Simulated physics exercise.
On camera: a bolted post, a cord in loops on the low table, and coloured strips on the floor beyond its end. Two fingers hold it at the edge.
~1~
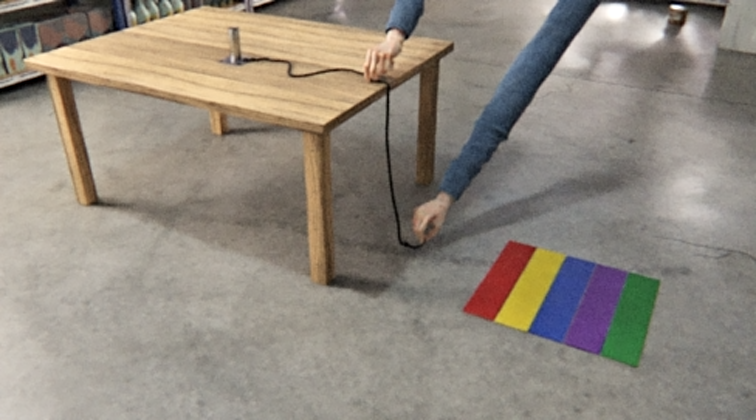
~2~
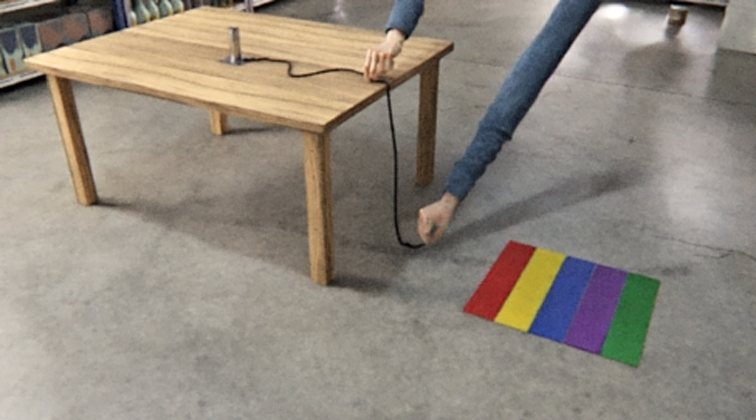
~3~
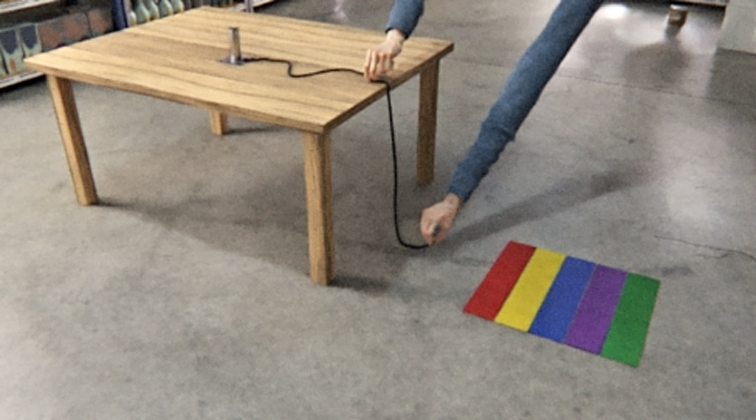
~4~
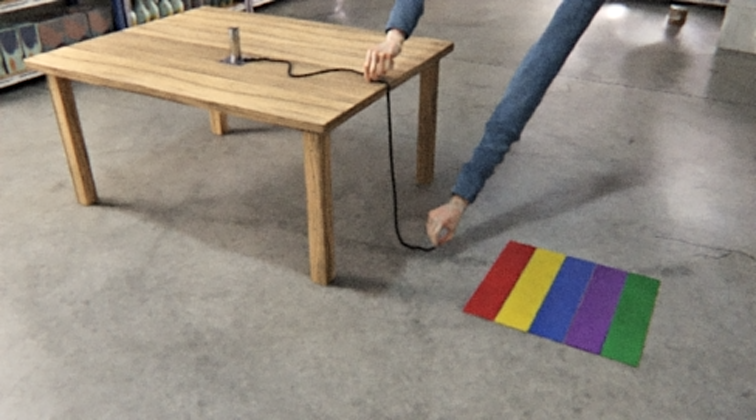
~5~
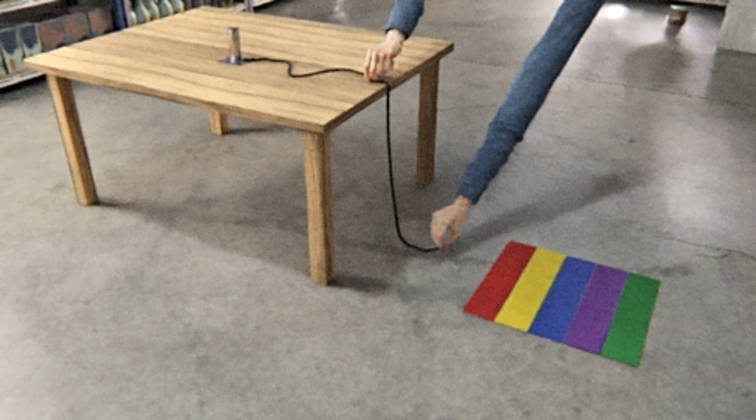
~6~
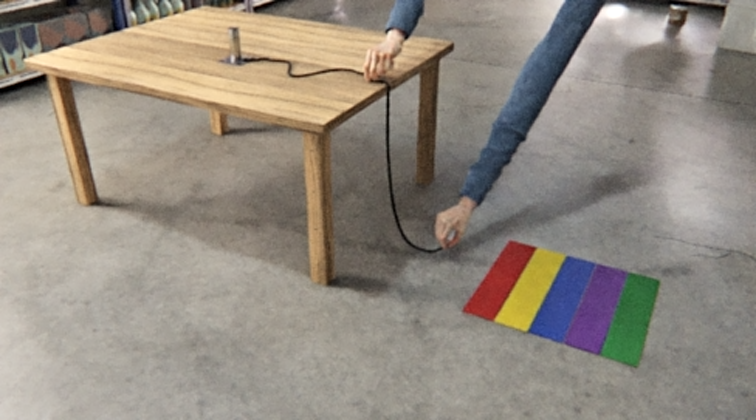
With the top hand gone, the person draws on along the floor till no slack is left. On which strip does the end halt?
The end stops over the purple strip.
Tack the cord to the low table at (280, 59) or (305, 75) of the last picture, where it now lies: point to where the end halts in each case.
The places are (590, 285) and (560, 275).
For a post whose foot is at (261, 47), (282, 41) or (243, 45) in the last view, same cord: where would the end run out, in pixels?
In that order: (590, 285), (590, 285) and (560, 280).
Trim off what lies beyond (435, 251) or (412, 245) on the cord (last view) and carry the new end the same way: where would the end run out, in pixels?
Near (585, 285) and (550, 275).
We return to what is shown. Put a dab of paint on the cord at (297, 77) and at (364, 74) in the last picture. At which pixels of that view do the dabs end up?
At (334, 75), then (402, 102).
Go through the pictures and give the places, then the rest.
End (424, 240); red (487, 301); yellow (519, 311); blue (553, 321); purple (588, 332); green (624, 344), in the first picture.
End (429, 241); cord through (269, 60) (293, 76) (356, 71) (389, 105) (396, 171) (397, 230), in the second picture.
End (433, 242), in the third picture.
End (439, 244); cord through (269, 60) (293, 76) (356, 71) (389, 105) (392, 170) (397, 230), in the fourth picture.
End (443, 245), in the fifth picture.
End (447, 246); cord through (269, 60) (293, 76) (356, 71) (388, 105) (389, 170) (400, 230), in the sixth picture.
Soon after, end near (536, 271); over yellow.
Then, end near (580, 283); over blue.
At full stretch, end near (607, 291); over purple. It gets as far as the purple strip.
